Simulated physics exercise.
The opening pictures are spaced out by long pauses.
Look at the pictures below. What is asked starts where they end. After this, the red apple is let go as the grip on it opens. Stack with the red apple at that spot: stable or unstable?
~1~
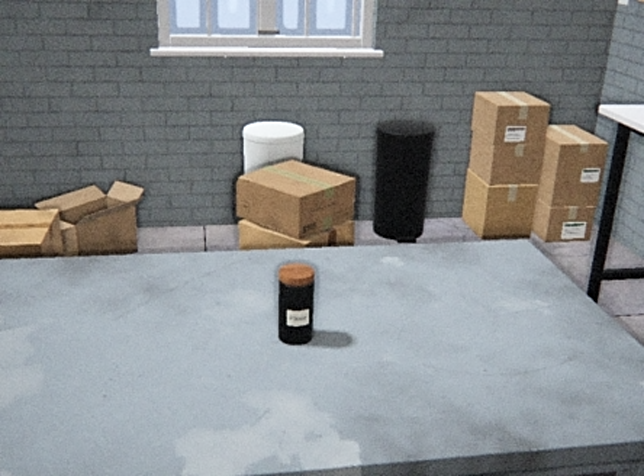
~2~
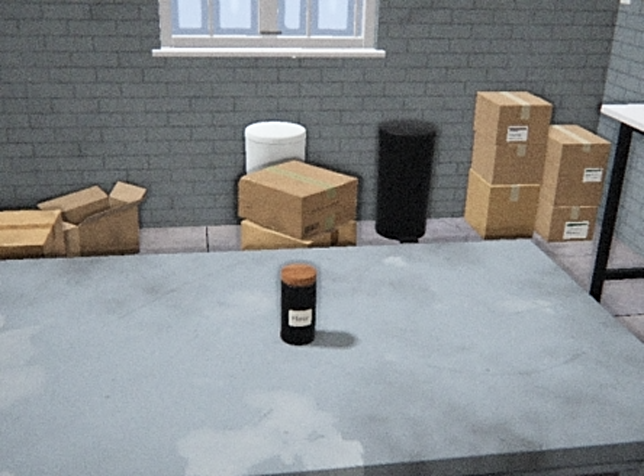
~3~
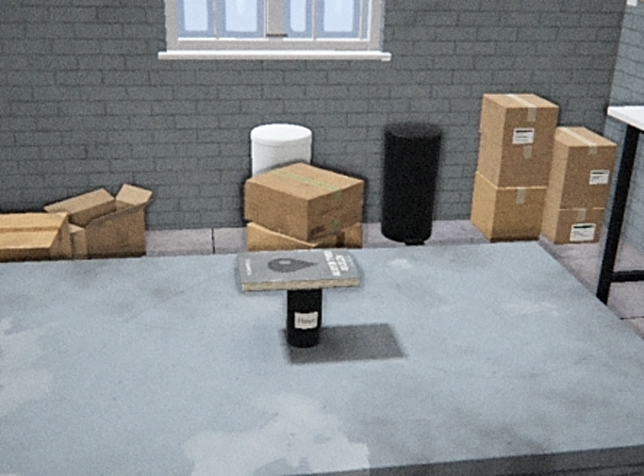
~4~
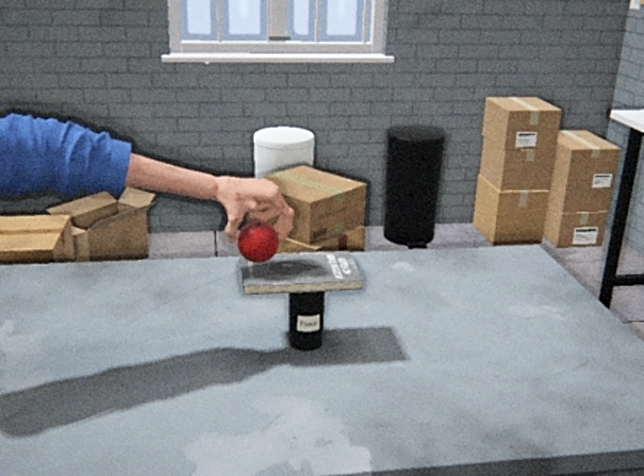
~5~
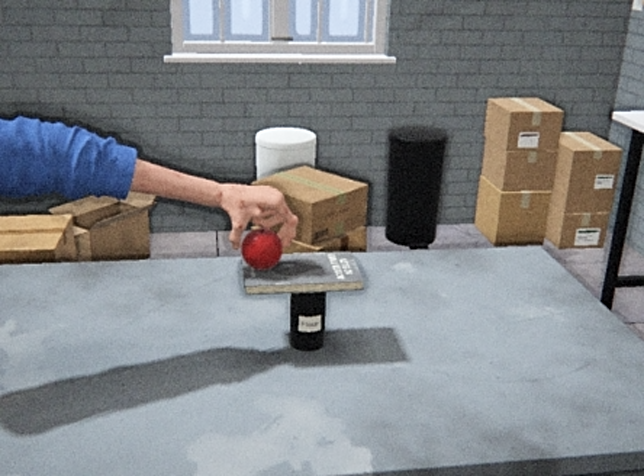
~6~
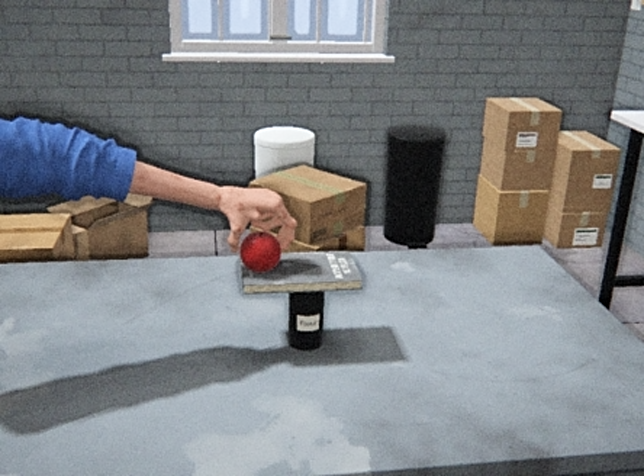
Ends in a fall.
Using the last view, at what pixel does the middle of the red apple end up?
I'd say around (225, 332) in the last view.
Then, 0.40 s after the last picture, red apple now fallen; grey book tipped 50° from how it was.
Then, 0.50 s after the last picture, grey book now fallen.
Then, 0.60 s after the last picture, things are still on the move.
Then, 0.90 s after the last picture, red apple resting near (227, 336).
By the end, fallen, grey book and red apple; black jar in place. Seen from the same camera at the end, red apple near (225, 332). The stack loses its balance.
